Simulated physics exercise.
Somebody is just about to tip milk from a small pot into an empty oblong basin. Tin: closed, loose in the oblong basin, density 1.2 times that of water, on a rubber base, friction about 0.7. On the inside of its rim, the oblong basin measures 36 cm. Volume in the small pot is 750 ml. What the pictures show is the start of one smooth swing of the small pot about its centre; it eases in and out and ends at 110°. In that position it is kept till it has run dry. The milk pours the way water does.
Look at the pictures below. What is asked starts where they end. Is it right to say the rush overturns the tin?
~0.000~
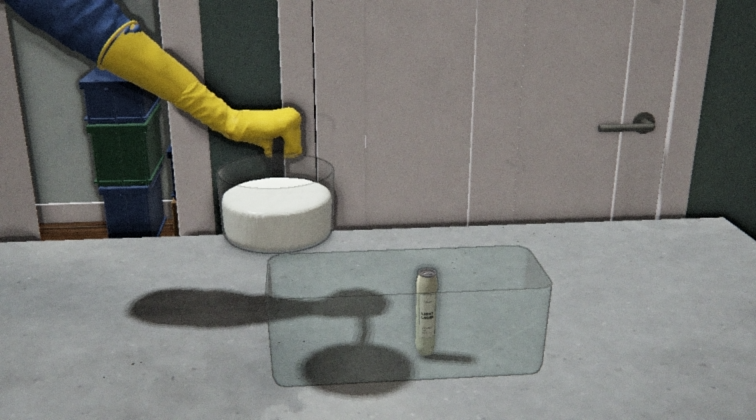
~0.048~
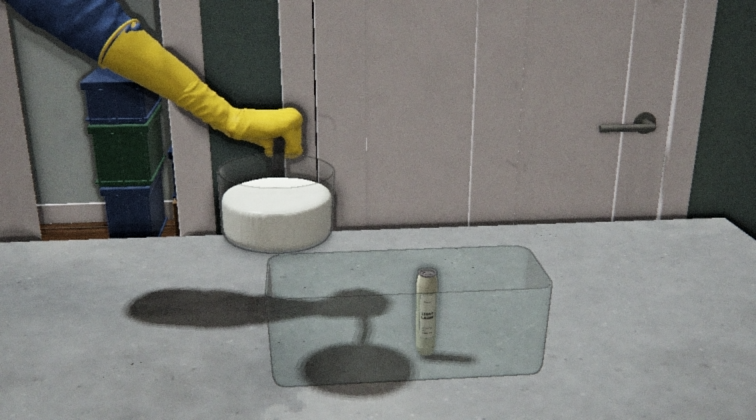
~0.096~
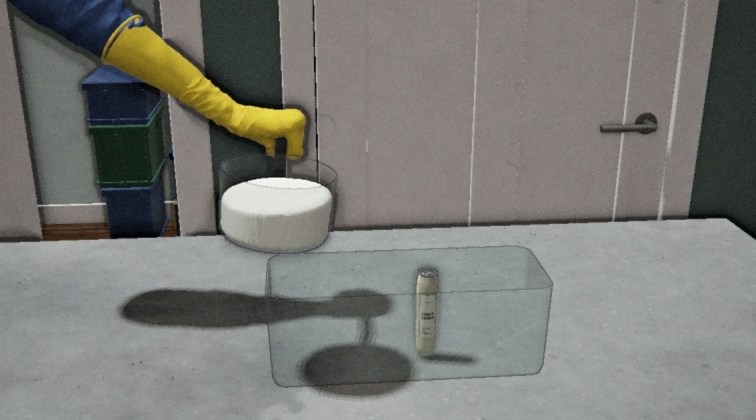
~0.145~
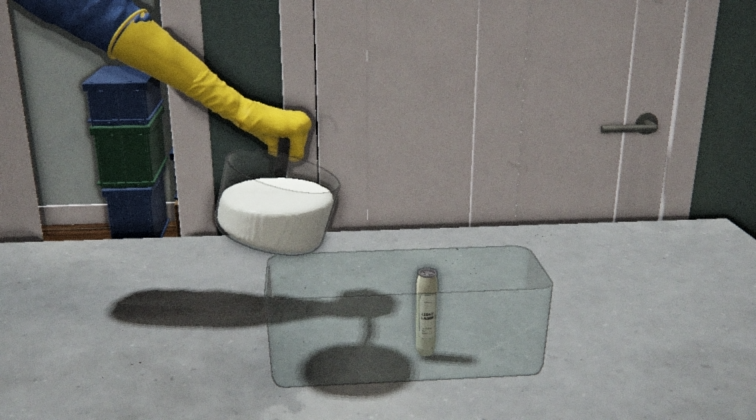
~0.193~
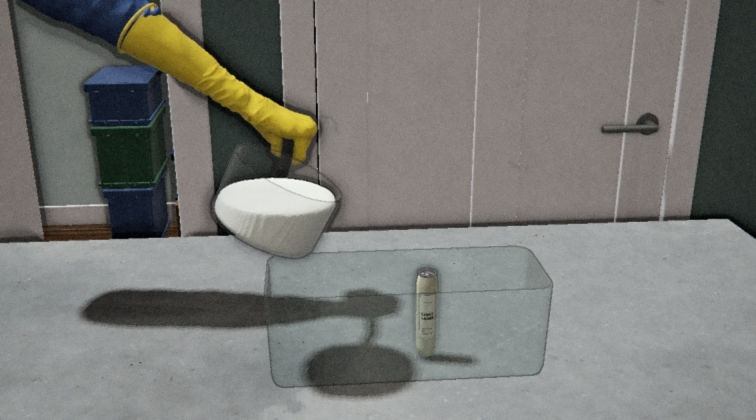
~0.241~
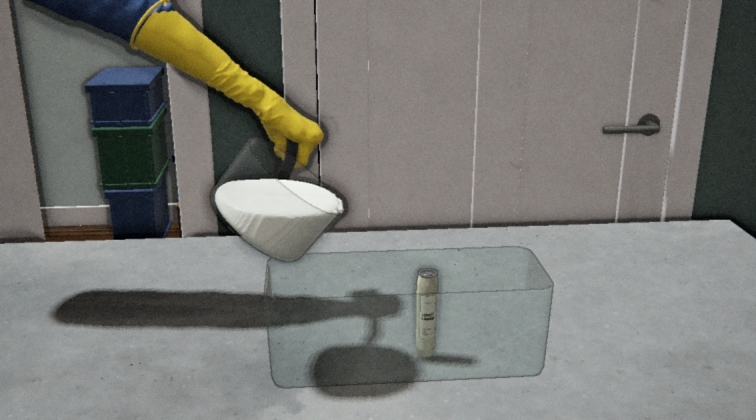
It will stay on its base.
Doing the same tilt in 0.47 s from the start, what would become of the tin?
In that case the tin stays vertical.
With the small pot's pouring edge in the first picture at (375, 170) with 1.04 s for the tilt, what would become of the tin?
It tumbles.
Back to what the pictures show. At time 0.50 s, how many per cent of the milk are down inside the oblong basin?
About 42 per cent.
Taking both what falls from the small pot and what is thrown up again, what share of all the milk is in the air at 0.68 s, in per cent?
Estimated airborne part: Roughly 4 per cent.
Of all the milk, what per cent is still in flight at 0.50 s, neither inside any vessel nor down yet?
It comes to roughly 28 per cent.
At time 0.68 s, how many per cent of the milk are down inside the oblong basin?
Roughly 90 percent of it.
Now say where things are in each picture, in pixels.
Tilt 0°; pouring edge (333, 170); surface from (222, 196) to (331, 192); the oblong basin's rim runs from (268, 277) to (540, 267); the tin's top is at (427, 276), in the first picture.
Tilt 2°; pouring edge (334, 172); surface from (222, 195) to (331, 192), in the second picture.
Tilt 7°; pouring edge (336, 177); surface from (223, 194) to (332, 193), in the third picture.
Tilt 16°; pouring edge (339, 185); surface from (221, 194) to (334, 194), in the fourth picture.
Tilt 27°; pouring edge (341, 197); surface from (219, 193) to (336, 196), in the fifth picture.
Tilt 39°; pouring edge (340, 210); surface from (216, 190) to (338, 200); 1 per cent is over the edge, in the sixth picture.
After 0.50 s the tilt is 103° and 29 per cent is still to pour; the tin stands where it began.
After 0.68 s the tilt is 110° and 6 per cent is still to pour; the tin stands where it began.
After 0.88 s the tilt is 110° and 0 per cent is still to pour; the tin stands where it began.
After 1.09 s the tilt is 110° and 0 per cent is still to pour; the tin stands where it began.
In the end the tin stands where it began.
